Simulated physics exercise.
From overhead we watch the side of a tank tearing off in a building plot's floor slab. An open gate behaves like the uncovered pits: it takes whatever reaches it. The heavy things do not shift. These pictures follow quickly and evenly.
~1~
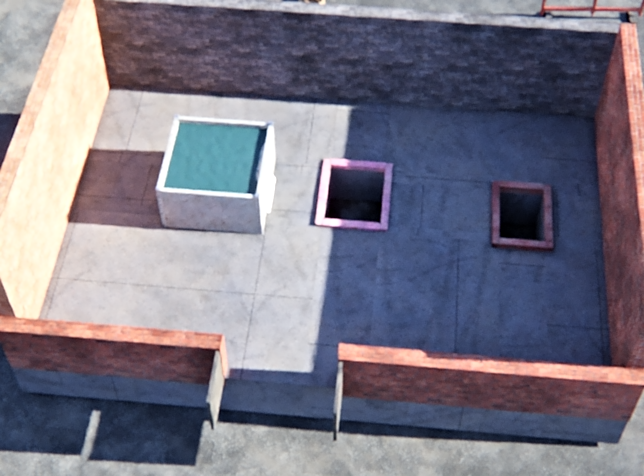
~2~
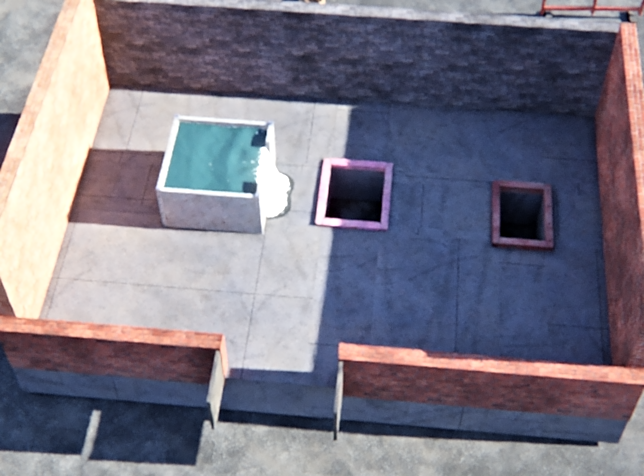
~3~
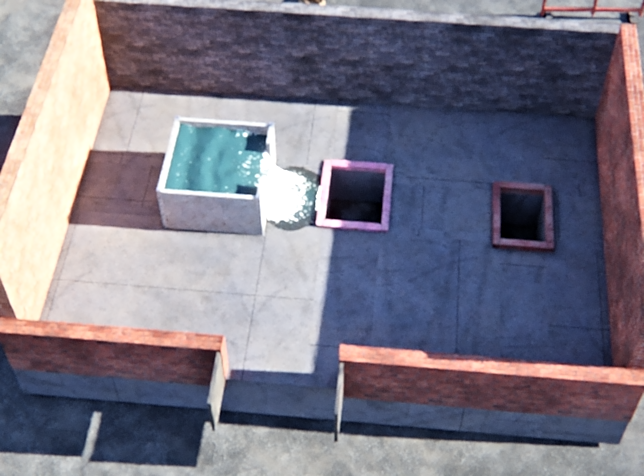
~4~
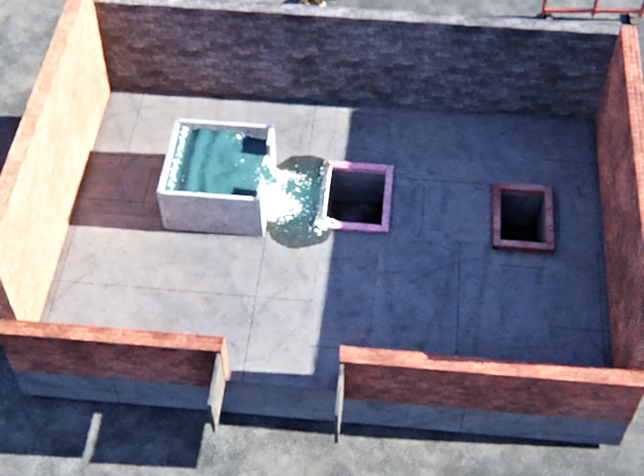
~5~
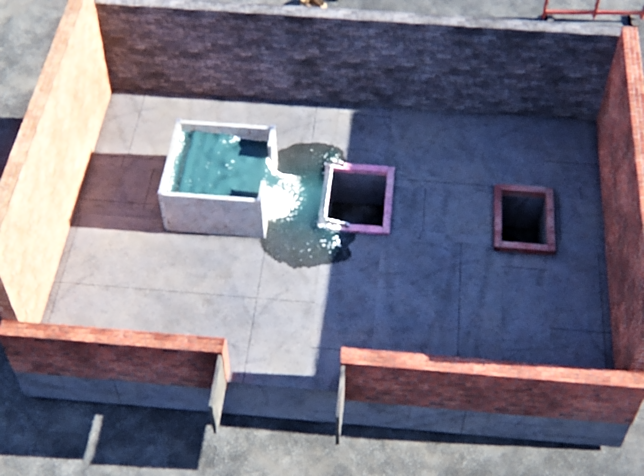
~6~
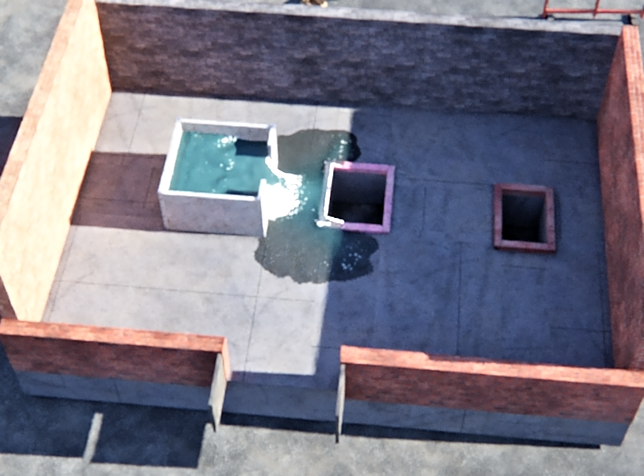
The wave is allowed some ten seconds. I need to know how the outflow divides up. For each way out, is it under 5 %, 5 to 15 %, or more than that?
The gate will get a thin slice beneath five per cent. The pink pit will get a big slice beyond fifteen per cent. The red pit will get a thin slice beneath five per cent.
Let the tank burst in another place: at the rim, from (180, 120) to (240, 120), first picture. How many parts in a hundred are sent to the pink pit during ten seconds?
Pink: About 2 %.
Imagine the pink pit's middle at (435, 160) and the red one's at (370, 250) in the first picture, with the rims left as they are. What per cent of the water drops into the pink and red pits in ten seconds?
Pink share 15%, red share 14%.
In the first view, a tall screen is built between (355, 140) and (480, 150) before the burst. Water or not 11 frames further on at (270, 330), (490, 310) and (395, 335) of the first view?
Going one after another, I'd say kept clear of the flood, then reached by the flood, then reached by the flood.
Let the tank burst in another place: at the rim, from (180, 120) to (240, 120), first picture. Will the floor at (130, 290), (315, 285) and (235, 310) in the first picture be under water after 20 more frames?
Listed in order, they come out sitting in a pool, without a puddle and without a puddle.
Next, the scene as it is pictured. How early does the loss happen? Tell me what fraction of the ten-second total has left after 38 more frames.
I'd estimate some 90 per cent.
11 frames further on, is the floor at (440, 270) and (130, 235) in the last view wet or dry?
Soaked, untouched.
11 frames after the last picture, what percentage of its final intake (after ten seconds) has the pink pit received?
Around 60 percent.
A moment on, water covers 15 % of the floor; the gate 0 %, the pink pit 20 %, the red pit 0 %.
Next, water covers 25 % of the floor; the gate 0 %, the pink pit 30 %, the red pit 0 %.
Then, water covers 30 % of the floor; the gate 0 %, the pink pit 41 %, the red pit 0 %.
Later, water covers 30 % of the floor; the gate 1 %, the pink pit 50 %, the red pit 0 %.
In the end, water covers 45 % of the floor; the gate 2 %, the pink pit 53 %, the red pit 0 %.
